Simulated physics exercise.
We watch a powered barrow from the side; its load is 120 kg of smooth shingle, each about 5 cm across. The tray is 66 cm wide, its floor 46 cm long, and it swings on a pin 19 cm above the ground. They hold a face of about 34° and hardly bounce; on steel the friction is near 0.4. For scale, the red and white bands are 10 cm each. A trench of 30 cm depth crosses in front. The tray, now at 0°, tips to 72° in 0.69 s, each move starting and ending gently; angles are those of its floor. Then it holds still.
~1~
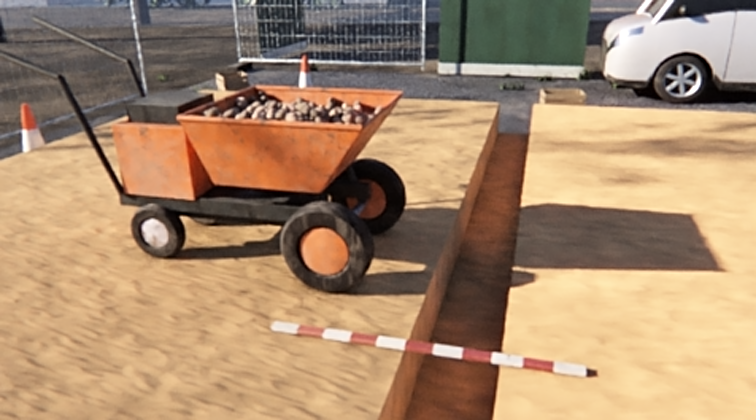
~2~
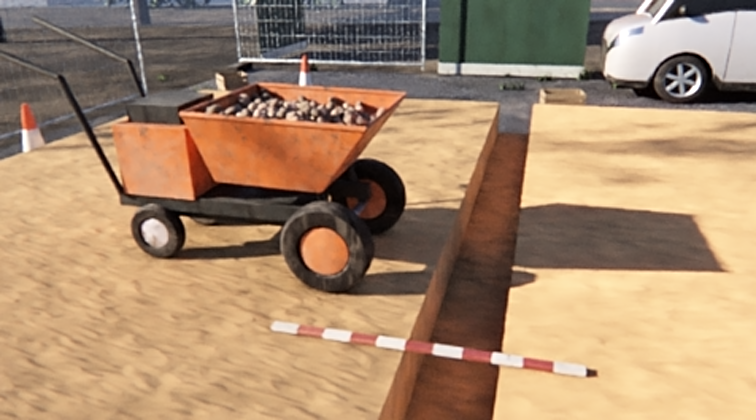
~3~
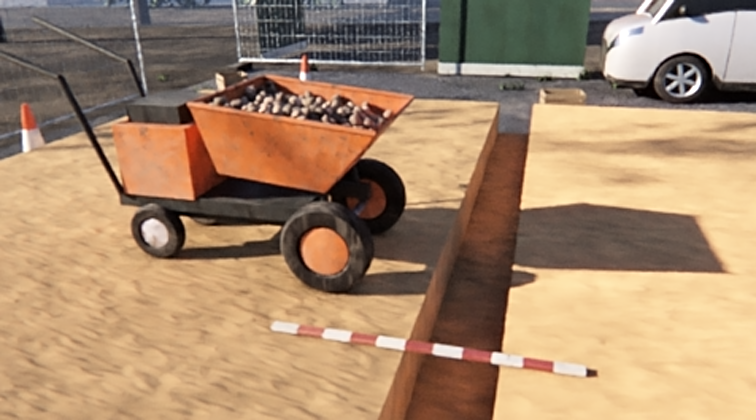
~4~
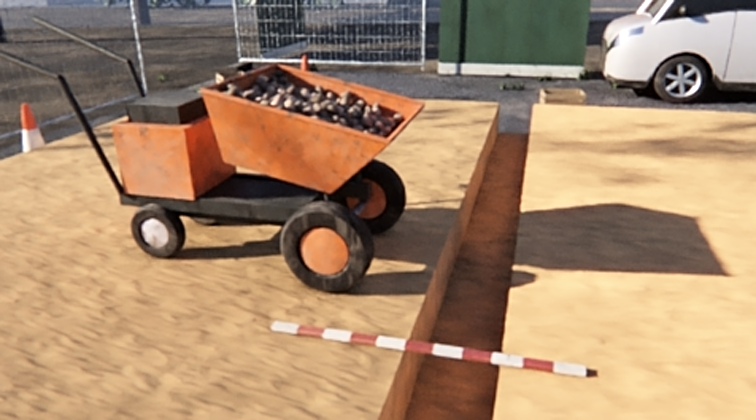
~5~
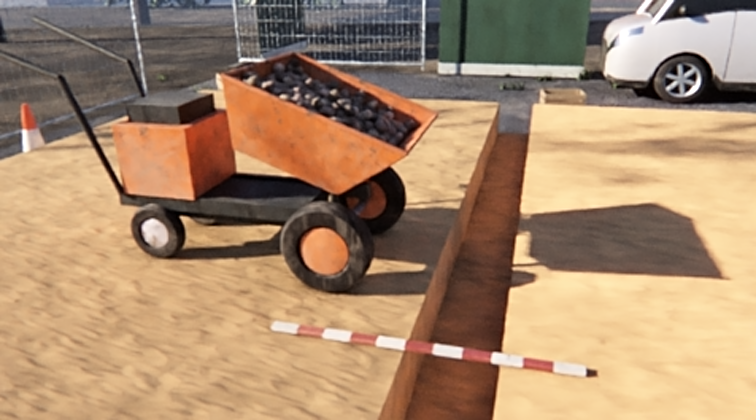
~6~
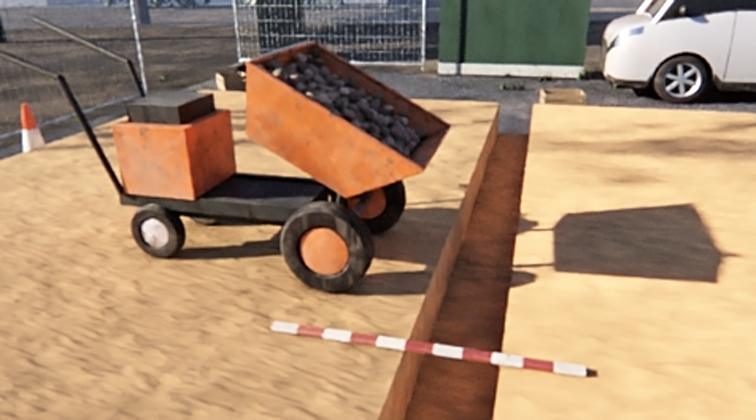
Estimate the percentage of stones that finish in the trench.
Close to 44 in a hundred.
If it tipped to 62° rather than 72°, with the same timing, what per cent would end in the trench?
In that case some 45 per cent.
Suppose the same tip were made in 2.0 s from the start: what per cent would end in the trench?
In that case some 60 per cent.
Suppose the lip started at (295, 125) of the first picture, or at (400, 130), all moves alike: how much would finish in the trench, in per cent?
Near 95 per cent from the first place, 15 from the second.
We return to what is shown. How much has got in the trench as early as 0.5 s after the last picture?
Some 15 per cent.
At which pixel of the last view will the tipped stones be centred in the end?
Near (533, 275).
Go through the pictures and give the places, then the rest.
In the first picture, the tray is at 0°, its lip at (362, 128); the top of the load is at (280, 107).
In the second picture, lip at (366, 130), floor tilted 2°, highest stones at (262, 102).
In the third picture, lip at (375, 134), floor tilted 6°, highest stones at (264, 94).
In the fourth picture, the tray is at 12°, its lip at (390, 142); the top of the load is at (275, 84).
In the fifth picture, lip at (406, 155), floor tilted 20°, highest stones at (286, 73).
In the sixth picture, lip at (423, 171), floor tilted 29°, highest stones at (306, 62).
Then, 0.2 s after the last picture the floor is at 61°, 100 % in the tray; the foremost stones are at (454, 202).
Then, 0.5 s after the last picture the floor is at 72°, 61 % in the tray, 15 % in the trench, 24 % past the trench; the foremost stones are at (567, 286).
Then, 0.8 s after the last picture the floor is at 72°, 17 % in the tray, 28 % in the trench, 55 % past the trench; the foremost stones are past the picture's edge.
Then, 2.8 s after the last picture the floor is at 72°, 0 % in the tray, 44 % in the trench, 56 % past the trench; the foremost stones are past the picture's edge.
